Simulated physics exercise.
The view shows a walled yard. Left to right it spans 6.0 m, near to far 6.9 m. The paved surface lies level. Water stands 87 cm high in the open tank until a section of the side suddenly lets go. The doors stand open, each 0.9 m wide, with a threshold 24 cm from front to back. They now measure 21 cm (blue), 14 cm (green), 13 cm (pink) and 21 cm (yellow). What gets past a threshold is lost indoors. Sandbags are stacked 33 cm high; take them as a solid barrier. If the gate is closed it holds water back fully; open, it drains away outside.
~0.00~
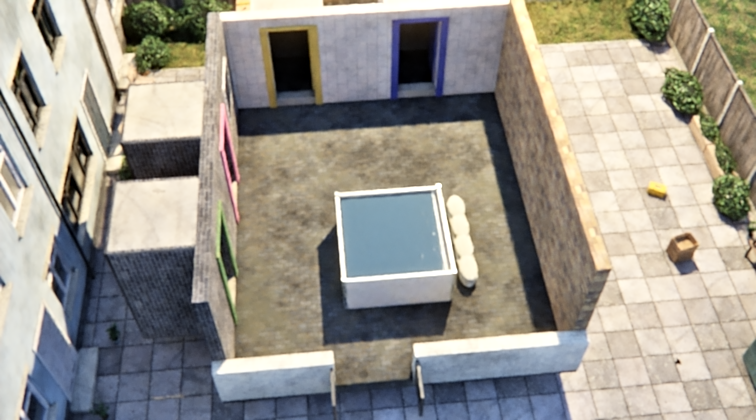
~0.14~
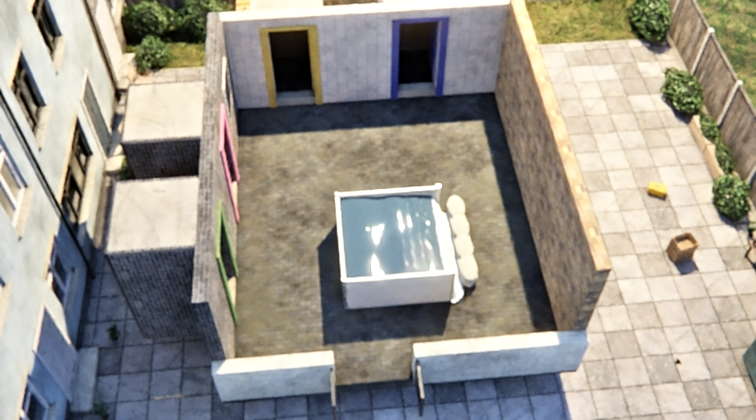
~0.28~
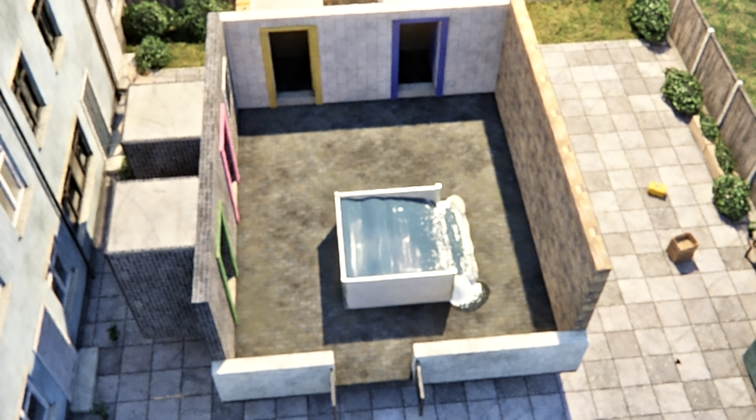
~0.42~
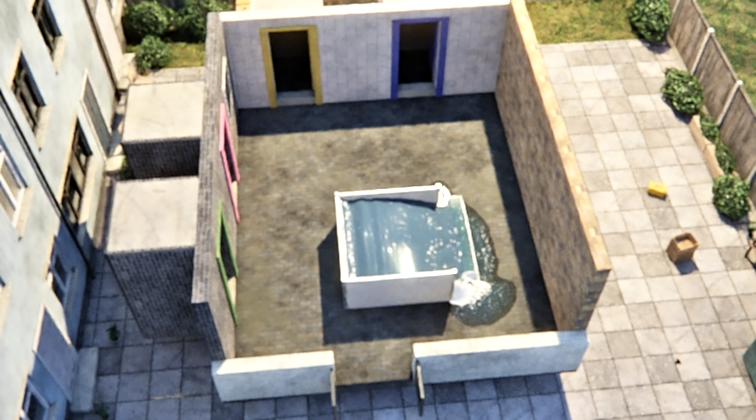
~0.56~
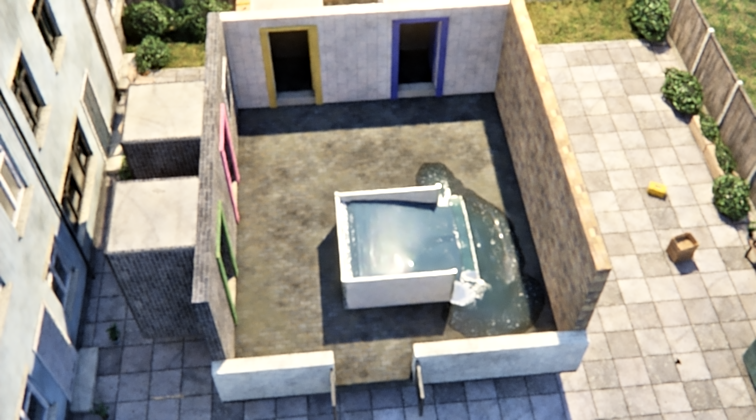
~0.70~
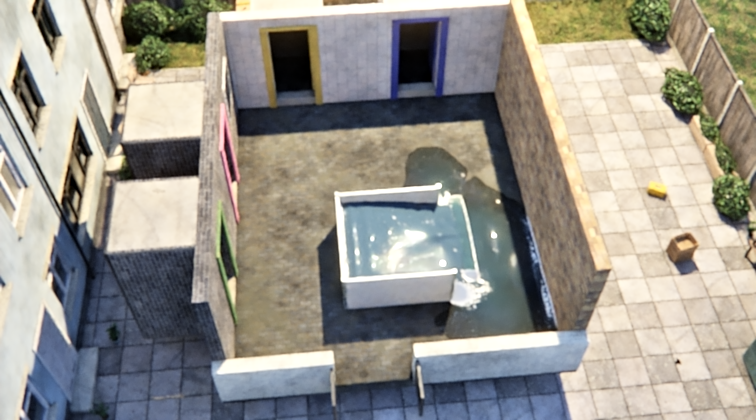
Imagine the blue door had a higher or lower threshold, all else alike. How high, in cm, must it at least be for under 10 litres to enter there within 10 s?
At least 12 cm or so.
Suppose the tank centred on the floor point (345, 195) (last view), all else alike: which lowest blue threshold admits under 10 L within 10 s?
Then roughly 14.0 cm.
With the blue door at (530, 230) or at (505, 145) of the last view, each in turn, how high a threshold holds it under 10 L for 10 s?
Roughly 25 and 10.5 cm.
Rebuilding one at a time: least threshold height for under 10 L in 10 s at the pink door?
About 6.5 cm at pink.
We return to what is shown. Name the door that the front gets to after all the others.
It is the pink one.
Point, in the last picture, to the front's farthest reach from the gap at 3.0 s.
Around (278, 107).
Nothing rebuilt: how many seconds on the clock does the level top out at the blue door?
At about 3.6 s.
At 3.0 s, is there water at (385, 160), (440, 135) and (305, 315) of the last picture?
In that order: Under water, under water, still dry.
After 1.4 s water covers 35 % of the floor, deepest (60 cm) near (454, 255); it has not reached the blue door.
After 3.0 s water covers 55 % of the floor, deepest (32 cm) near (451, 286); 9 cm at the blue door, 0 litres in over its 21 cm threshold.
After 10.0 s water covers 95 % of the floor, deepest (18 cm) near (456, 263); 9 cm at the blue door, 0 litres in over its 21 cm threshold.
At the blue door as built, the water arrived by 1.6 s and peaked near 16 cm at 3.6 s.
Run again over the same 10 s with other heights there, 24 litres in over 10.5 cm, 2 litres over 14.5 cm. The limit of 10 litres is kept from about 12 cm up.
